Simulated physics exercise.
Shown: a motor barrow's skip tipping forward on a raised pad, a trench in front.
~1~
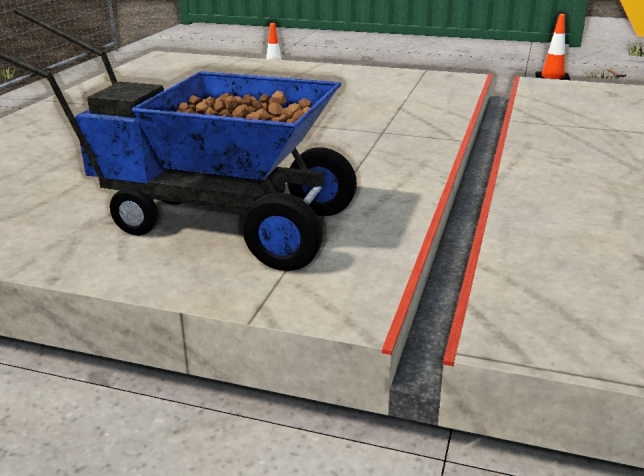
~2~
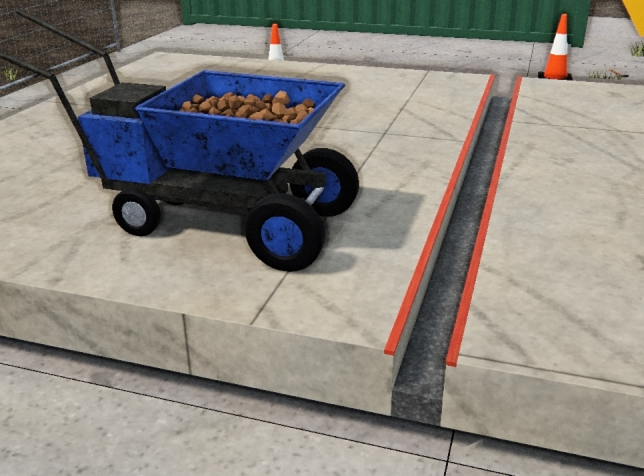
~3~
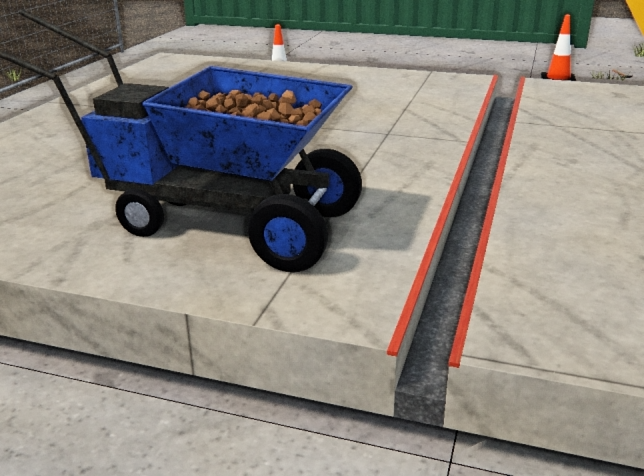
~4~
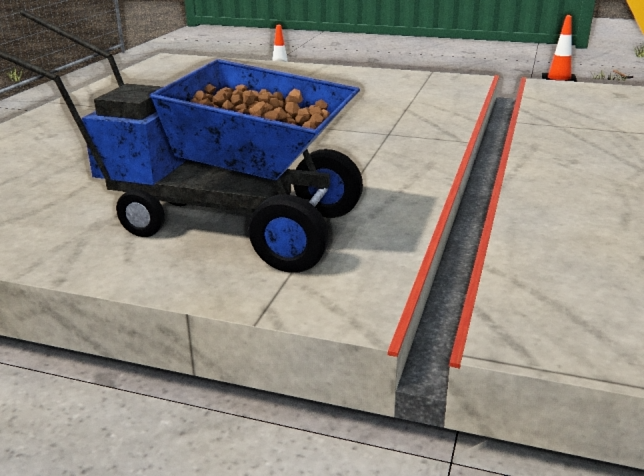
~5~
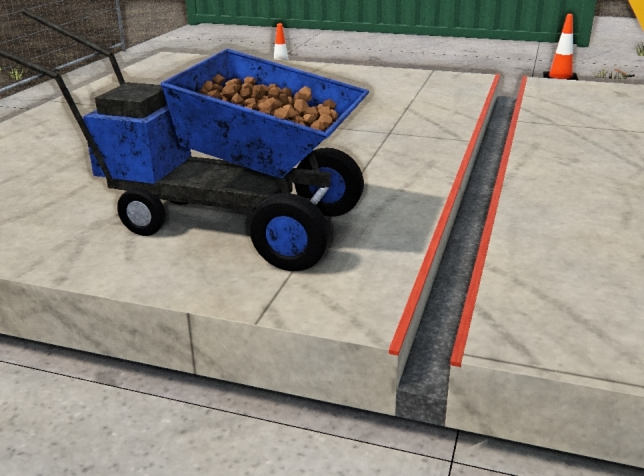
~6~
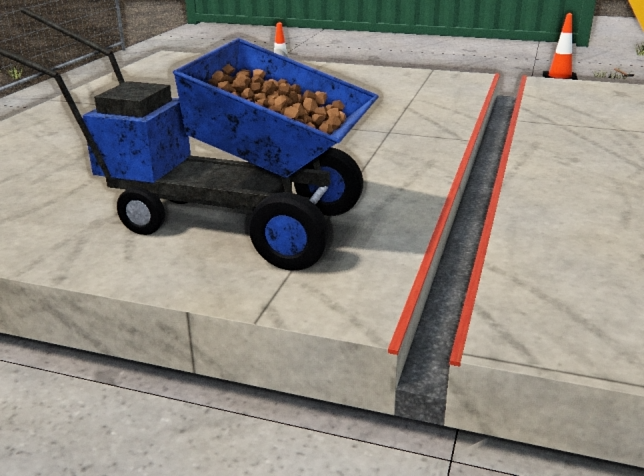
In the video, a blue motor barrow loaded with brown clods stands on a raised concrete pad beside a narrow, red-edged trench; its skip starts level, then gradually tilts forward to the right as the clods stay inside.
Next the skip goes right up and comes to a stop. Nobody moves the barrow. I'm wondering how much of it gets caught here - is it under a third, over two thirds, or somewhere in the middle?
I predict the trench will see above two thirds of the load.
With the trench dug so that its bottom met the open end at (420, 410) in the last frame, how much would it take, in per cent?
Roughly 90 in a hundred.
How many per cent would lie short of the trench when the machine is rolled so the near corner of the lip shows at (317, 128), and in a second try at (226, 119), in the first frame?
The first gives 0 %, the second 60 %.
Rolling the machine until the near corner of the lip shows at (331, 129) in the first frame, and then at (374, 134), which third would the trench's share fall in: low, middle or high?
Between a third and two thirds; below one third.
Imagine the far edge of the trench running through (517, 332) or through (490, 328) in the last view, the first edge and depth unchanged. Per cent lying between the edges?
Lab note: Try one 100 per cent, try two 100 per cent.
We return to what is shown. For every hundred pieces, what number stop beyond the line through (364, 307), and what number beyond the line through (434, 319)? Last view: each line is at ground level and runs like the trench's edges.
Roughly 100 and 60 %.
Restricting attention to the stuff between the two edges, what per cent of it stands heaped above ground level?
It works out at about 20 percent.
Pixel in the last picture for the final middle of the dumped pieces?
Close to (455, 267) in the last picture.
Soon after the last picture, skip tipped steeply; all in the skip.
A little later, skip tipped right over; most in the skip; a stray few short of the trench; a small part in or heaped over the trench; a stray few beyond it; a small part falling.
Later still, skip tipped right over; a small part in the skip; a small part short of the trench; most in or heaped over the trench; a small part beyond it.
By the end, skip tipped right over; a small part short of the trench; most in or heaped over the trench; a small part beyond it.
